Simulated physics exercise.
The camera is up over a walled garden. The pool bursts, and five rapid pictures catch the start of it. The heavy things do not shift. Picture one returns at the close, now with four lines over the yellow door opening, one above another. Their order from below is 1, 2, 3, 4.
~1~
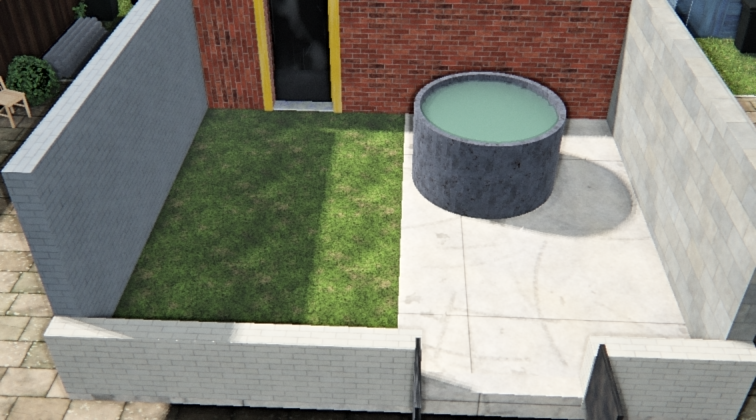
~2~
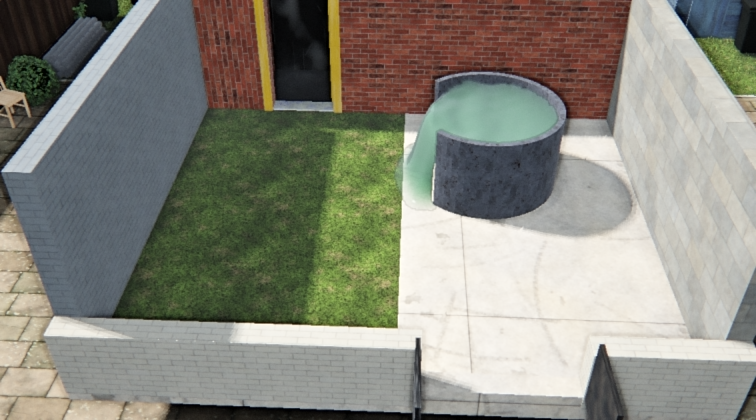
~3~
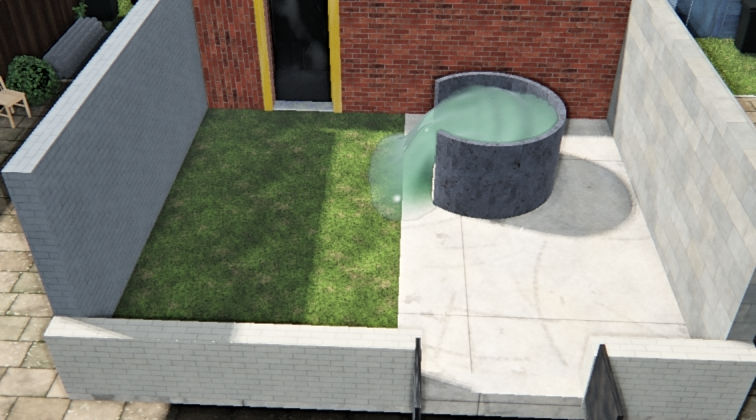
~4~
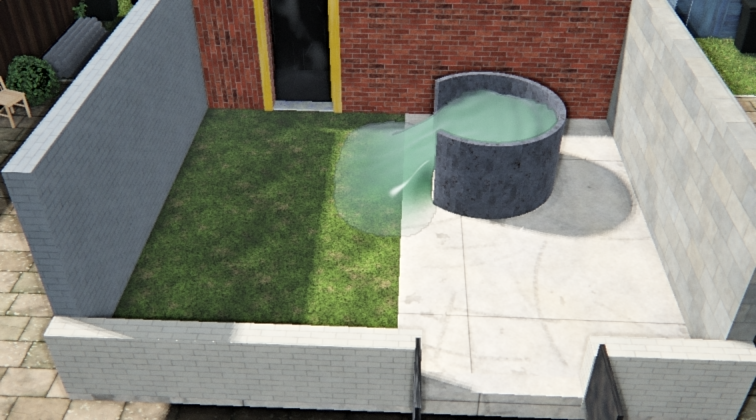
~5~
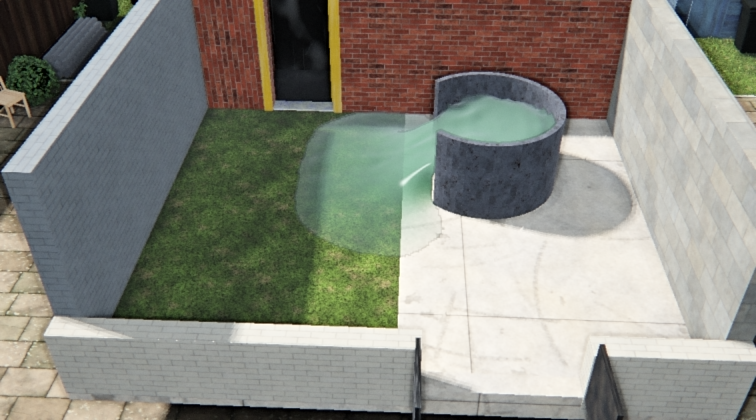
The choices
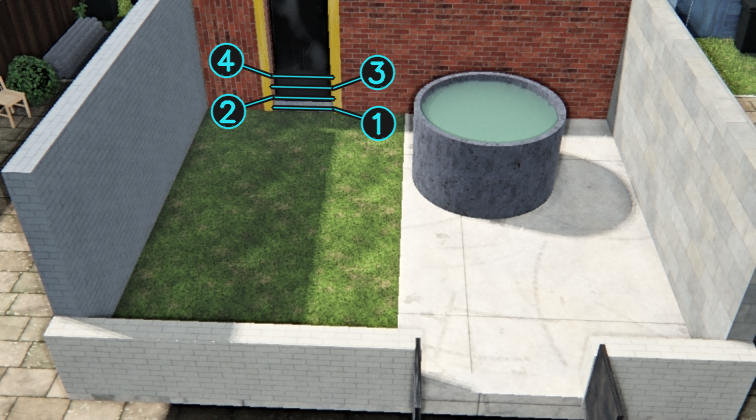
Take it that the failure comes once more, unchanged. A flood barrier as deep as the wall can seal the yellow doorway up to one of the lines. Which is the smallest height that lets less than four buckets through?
Use height 2.
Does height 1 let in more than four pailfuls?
Yes.
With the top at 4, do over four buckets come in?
No, not at all.
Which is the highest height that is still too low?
That would be 1.
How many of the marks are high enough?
Three of them.
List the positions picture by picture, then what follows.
The first picture shows water in the pool at rest, its middle at (489, 112); foot of the yellow doorway at (303, 111); open gate at (506, 329).
In the second picture, 1 % of the ground under water, visible out to (425, 194).
In the third picture, 4 % of the ground under water, visible out to (390, 213).
In the fourth picture, 9 % of the ground under water, visible out to (369, 128).
In the fifth picture, 17 % of the ground under water, visible out to (322, 128).
In cyan, 1 at (303, 108); 2 at (303, 97); 3 at (302, 87); 4 at (301, 76); from the bottom up 1, 2, 3, 4.
With 1, some 20 bucketfuls get in.
With 2, a splash gets over, under a bucket.
With 3, nothing gets over.
With 4, nothing gets over.
